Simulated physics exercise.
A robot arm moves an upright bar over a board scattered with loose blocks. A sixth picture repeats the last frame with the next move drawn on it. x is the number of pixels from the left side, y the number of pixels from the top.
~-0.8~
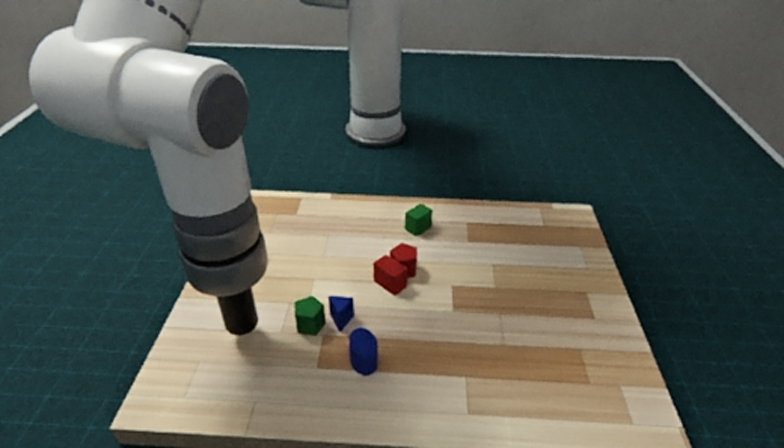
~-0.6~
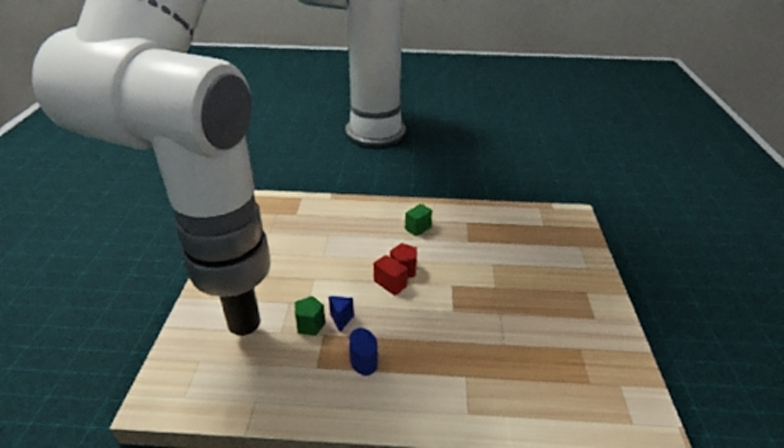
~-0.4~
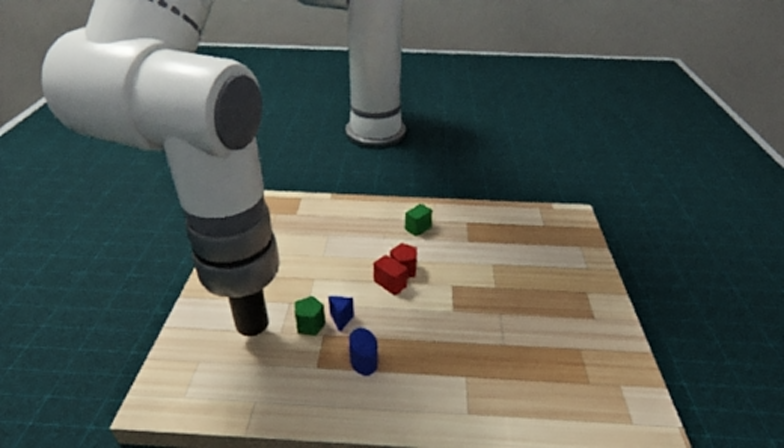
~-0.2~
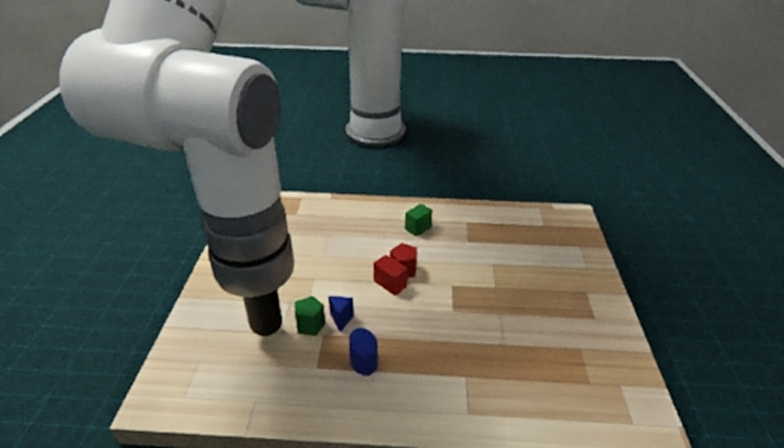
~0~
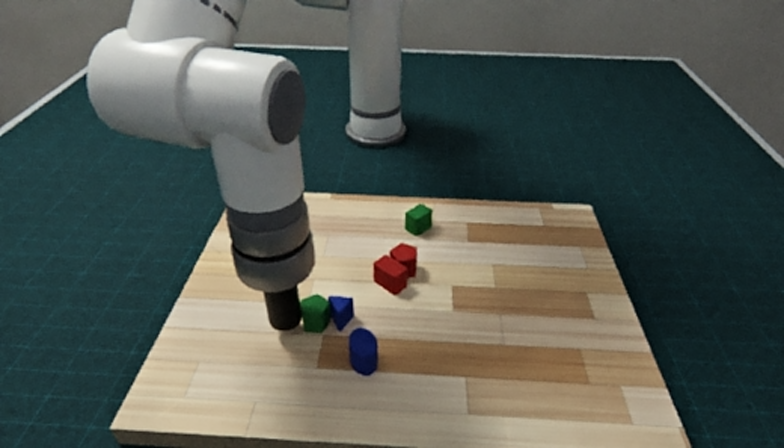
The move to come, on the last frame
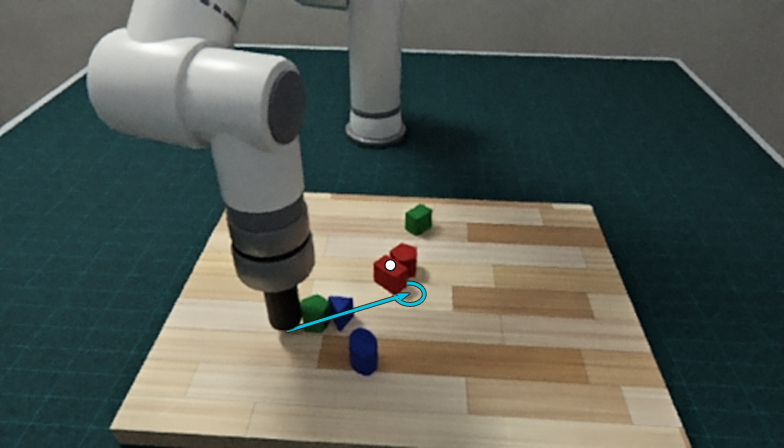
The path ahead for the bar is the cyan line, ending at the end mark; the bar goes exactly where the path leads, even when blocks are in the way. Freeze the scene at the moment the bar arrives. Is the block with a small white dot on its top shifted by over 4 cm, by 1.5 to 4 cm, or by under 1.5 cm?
Middling, 1.5 to 4 cm.
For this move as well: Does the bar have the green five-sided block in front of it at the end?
My answer is yes.
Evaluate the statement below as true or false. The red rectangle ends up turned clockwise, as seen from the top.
That is false.
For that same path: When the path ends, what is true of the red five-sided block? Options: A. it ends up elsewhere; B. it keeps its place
(A)
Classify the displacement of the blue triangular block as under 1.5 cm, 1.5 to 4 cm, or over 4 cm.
The answer is over 4 cm.
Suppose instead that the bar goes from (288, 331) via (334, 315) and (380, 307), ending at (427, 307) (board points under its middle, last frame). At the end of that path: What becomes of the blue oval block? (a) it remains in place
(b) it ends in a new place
The one that fits is a, it remains in place.
Drawn move, from (288, 331) to (409, 293); the dot is on the red rectangle.
On the path given first. One third of the way, bar at (330, 307); green five-sided block at (356, 290); blue triangular block at (376, 293), turned 40° clockwise.
Two thirds of the way, bar at (371, 295); green five-sided block at (398, 280); blue triangular block at (414, 290), turned 55° clockwise; red rectangle at (396, 263), turned 40° anticlockwise; red five-sided block at (406, 248).
At the end, bar at (410, 283); green five-sided block at (436, 270); blue triangular block at (428, 290), turned 95° clockwise; red rectangle at (403, 259), turned 55° anticlockwise; red five-sided block at (407, 243).
